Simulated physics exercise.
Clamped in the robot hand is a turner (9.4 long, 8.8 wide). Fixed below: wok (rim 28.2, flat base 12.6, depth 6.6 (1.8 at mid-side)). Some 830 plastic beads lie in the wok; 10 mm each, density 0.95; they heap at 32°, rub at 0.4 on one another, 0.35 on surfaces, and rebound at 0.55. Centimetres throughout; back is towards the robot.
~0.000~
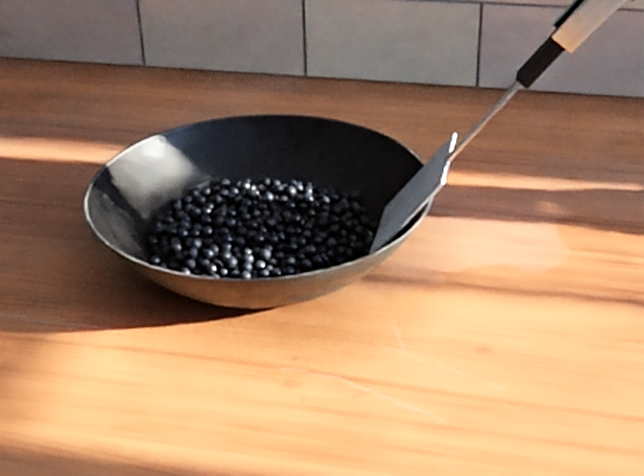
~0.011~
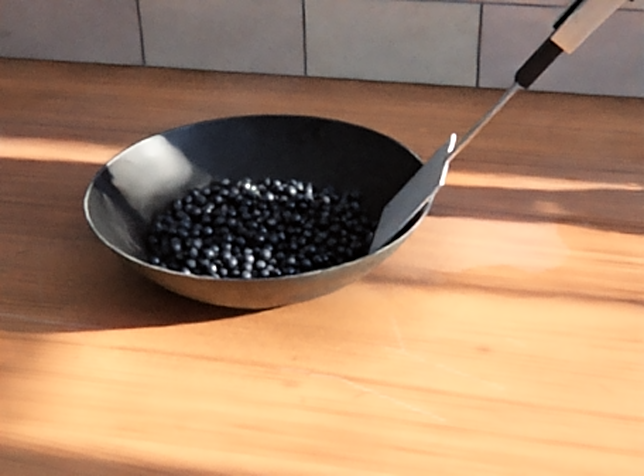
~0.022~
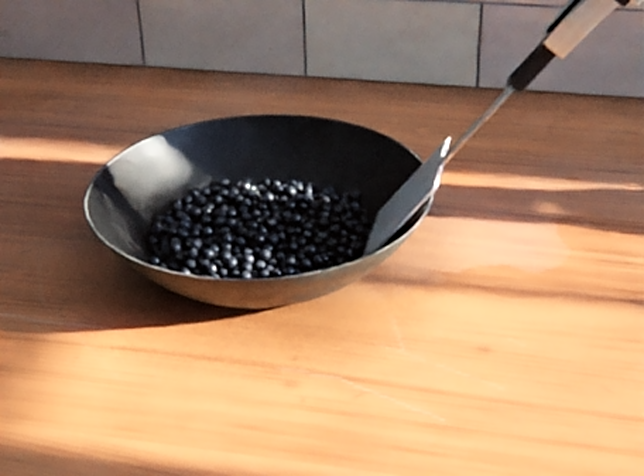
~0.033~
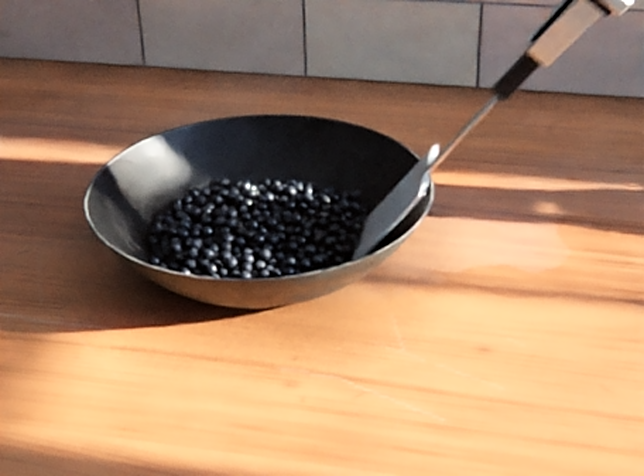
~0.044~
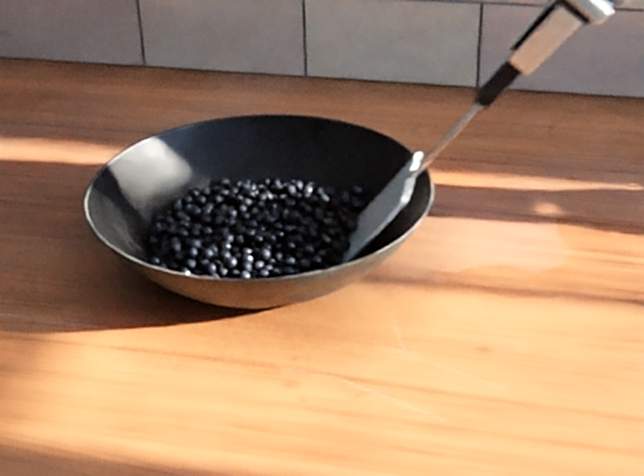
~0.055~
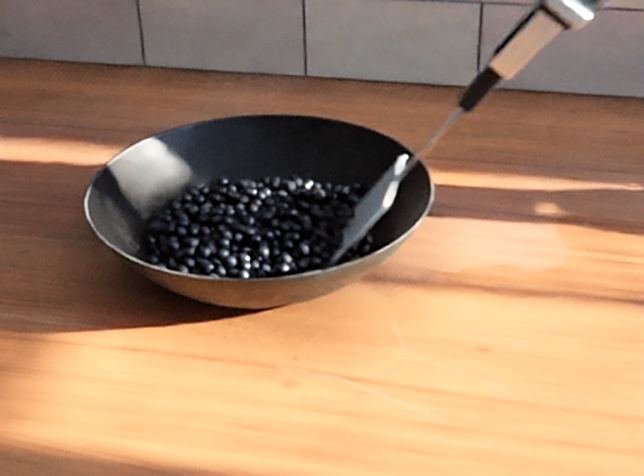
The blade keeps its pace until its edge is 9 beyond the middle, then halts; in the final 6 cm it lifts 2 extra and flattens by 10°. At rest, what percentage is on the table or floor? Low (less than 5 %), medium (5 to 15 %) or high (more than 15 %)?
On the table or floor the share is high, more than 15 %.
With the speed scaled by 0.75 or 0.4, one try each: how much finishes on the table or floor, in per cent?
About 25 and 5 per cent.
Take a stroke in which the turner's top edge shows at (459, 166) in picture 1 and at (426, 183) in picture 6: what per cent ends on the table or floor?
Some 15 per cent.
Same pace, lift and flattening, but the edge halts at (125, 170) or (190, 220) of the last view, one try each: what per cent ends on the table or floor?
Some 45 and 15 per cent.
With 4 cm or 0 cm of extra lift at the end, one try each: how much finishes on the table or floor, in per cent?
Some 30 and 30 per cent.
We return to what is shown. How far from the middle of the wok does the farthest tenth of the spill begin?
About 65 cm.
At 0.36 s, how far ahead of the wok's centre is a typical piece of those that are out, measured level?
Roughly 22 cm.
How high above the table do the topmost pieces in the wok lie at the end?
Roughly 5.5 cm.
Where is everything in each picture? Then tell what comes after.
In the first picture, the turner top edge at (449, 158), sloping 53°; upper third of the load around (263, 226), from x 155 to 375, top at y 180; 830 in the wok.
In the second picture, the turner top edge at (448, 158), sloping 53°; upper third of the load around (263, 226), from x 155 to 375, top at y 180.
In the third picture, the turner top edge at (442, 162), sloping 53°; upper third of the load around (263, 226), from x 155 to 375, top at y 180.
In the fourth picture, the turner top edge at (429, 170), sloping 53°; upper third of the load around (264, 226), from x 155 to 375, top at y 180.
In the fifth picture, the turner top edge at (412, 176), sloping 53°; upper third of the load around (267, 224), from x 155 to 370, top at y 180.
In the sixth picture, the turner top edge at (396, 180), sloping 53°; upper third of the load around (268, 222), from x 150 to 370, top at y 180; 830 in the wok.
After 0.10 s, sloping 53°, highest piece 8 above the table; 830 in the wok.
After 0.14 s, sloping 51°, highest piece 10 above the table; 830 in the wok.
After 0.36 s, sloping 43°, highest piece 16 above the table; 549 in the wok, 46 on the table or floor, 235 on the blade or in flight.
After 1.41 s, sloping 43°, highest piece 5 above the table; 546 in the wok, 284 on the table or floor.
In the end, 546 in the wok, 284 on the table or floor. That is 34 % on the table or floor.
